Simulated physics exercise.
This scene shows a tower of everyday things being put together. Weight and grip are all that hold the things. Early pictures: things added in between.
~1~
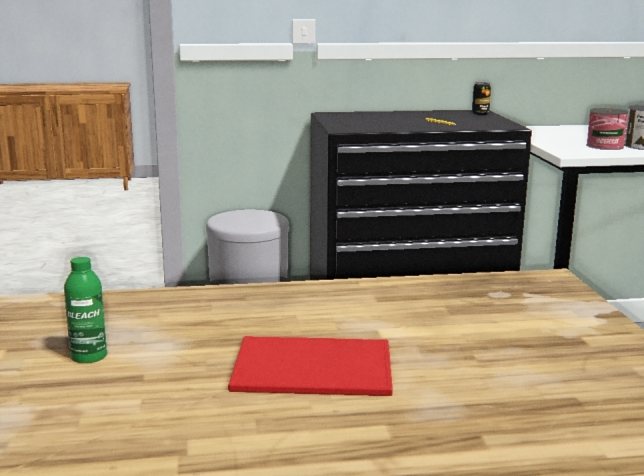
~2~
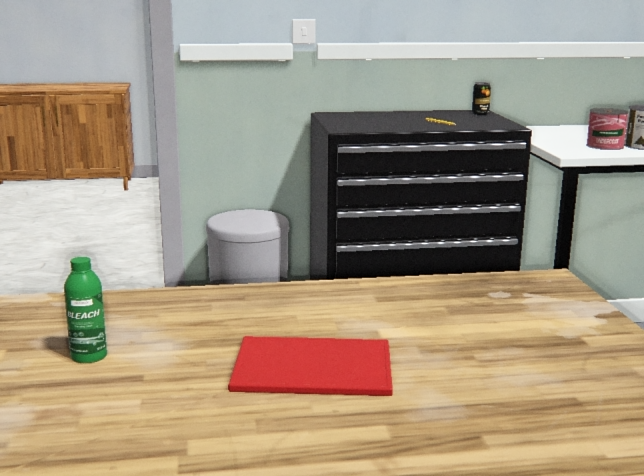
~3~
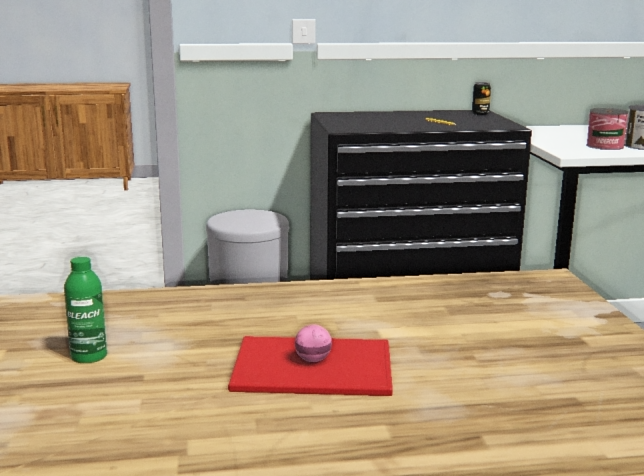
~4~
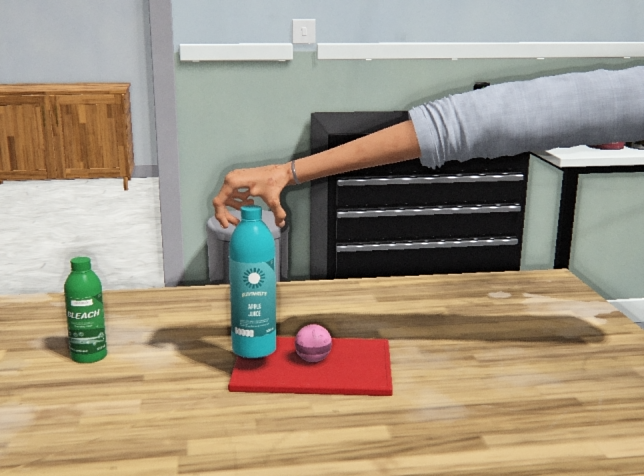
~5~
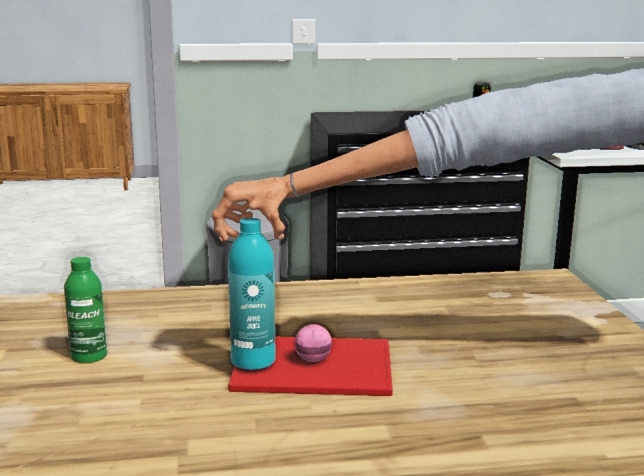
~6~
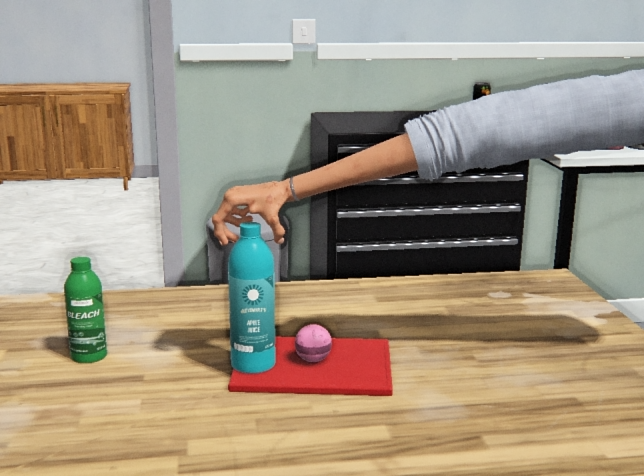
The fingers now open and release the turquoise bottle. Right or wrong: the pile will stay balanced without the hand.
Right.
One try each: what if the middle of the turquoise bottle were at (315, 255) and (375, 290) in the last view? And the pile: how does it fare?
The pile tips over in the first case, then in the second case it remains stable.
Then, 0.10 s on from there, no change.
Then, 0.40 s on from there, turquoise bottle resting near (252, 296).
In the end, all 4 unmoved. At the end, from the last picture's camera, turquoise bottle near (252, 296). The pile keeps its balance.
